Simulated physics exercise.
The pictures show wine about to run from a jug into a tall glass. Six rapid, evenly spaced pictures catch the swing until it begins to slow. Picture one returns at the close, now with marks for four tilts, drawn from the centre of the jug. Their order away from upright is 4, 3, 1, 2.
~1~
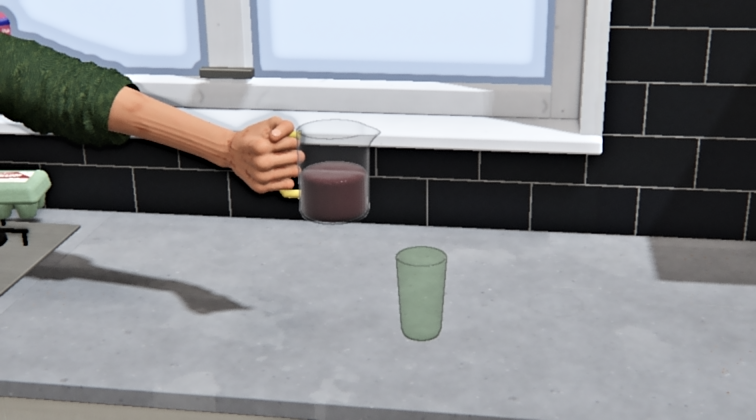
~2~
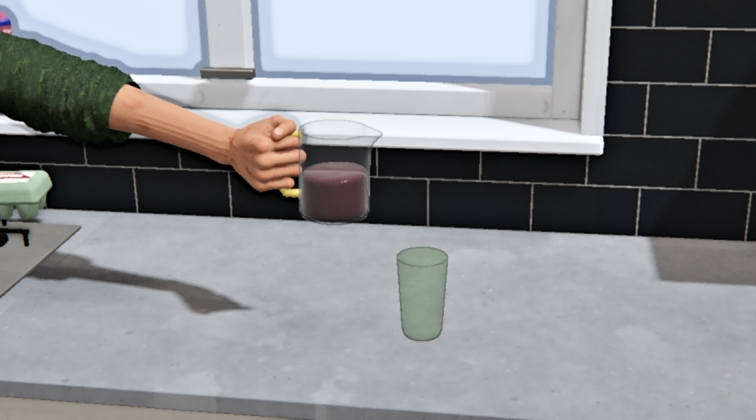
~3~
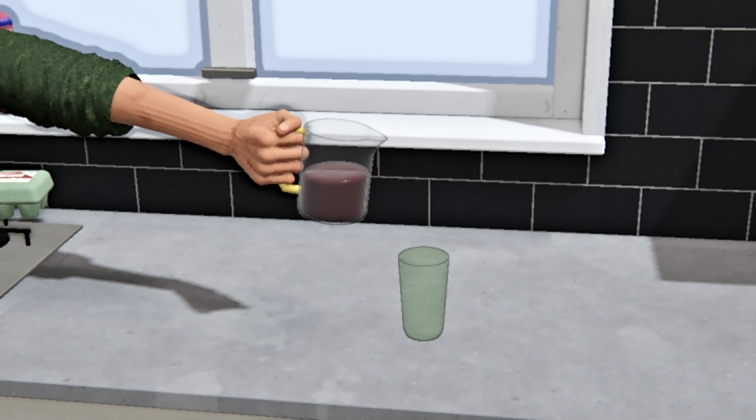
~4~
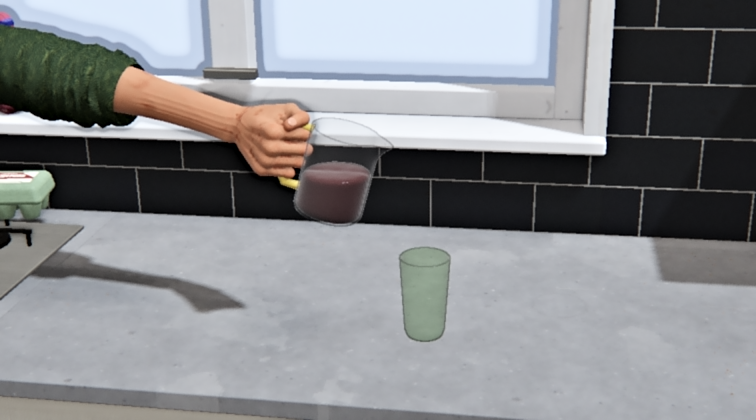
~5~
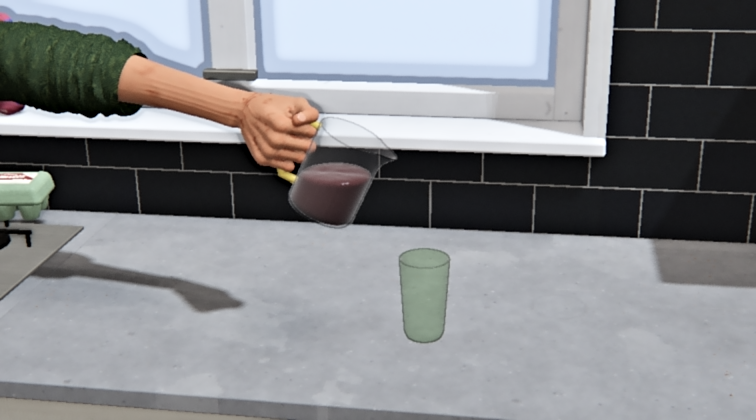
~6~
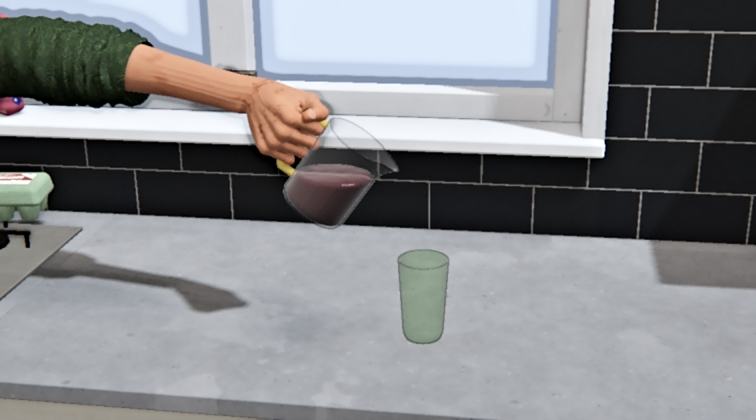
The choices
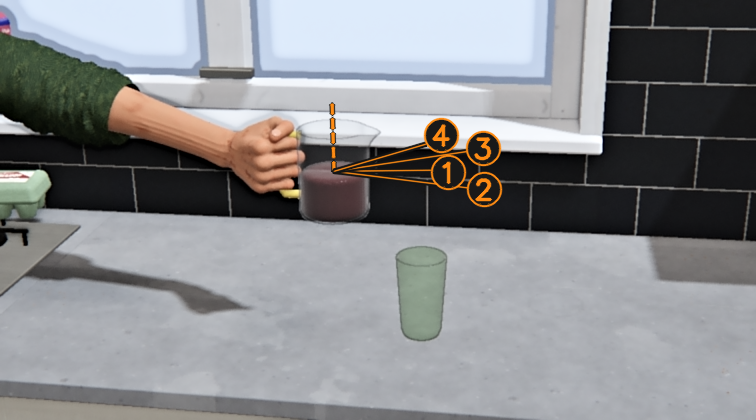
Kitchen counter by a window, a hand in a dark green sleeve tilting a clear jug of dark red liquid rightward above a green glass.
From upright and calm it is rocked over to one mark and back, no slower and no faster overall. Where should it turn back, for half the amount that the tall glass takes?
Take 4.
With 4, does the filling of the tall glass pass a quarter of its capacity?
Yes, clearly.
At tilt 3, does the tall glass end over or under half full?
Over.
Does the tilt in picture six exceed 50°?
No, it does not.
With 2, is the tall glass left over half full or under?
Over half.
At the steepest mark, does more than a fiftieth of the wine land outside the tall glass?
Yes.
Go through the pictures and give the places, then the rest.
Upright, lip at (379, 133); rim of the tall glass round (421, 256); nothing has left yet.
Upright, lip at (382, 134); nothing has left yet.
Tipped about 7°, lip at (387, 139); nothing has left yet.
Tipped about 15°, lip at (392, 147); nothing has left yet.
Tipped about 25°, lip at (396, 158); nothing has left yet.
Tipped about 35°, lip at (397, 170); nothing has left yet.
On the marked copy, 1 at (431, 170); 2 at (468, 187); 3 at (466, 151); 4 at (426, 144).
Choosing 1, the tall glass ends with about 89 % of what it can hold; 4 % of the wine is spilt.
Choosing 2, the tall glass ends with about 96 % of what it can hold; 12 % of the wine is spilt.
Choosing 3, the tall glass ends with about 71 % of what it can hold.
Choosing 4, the tall glass ends with about 49 % of what it can hold.
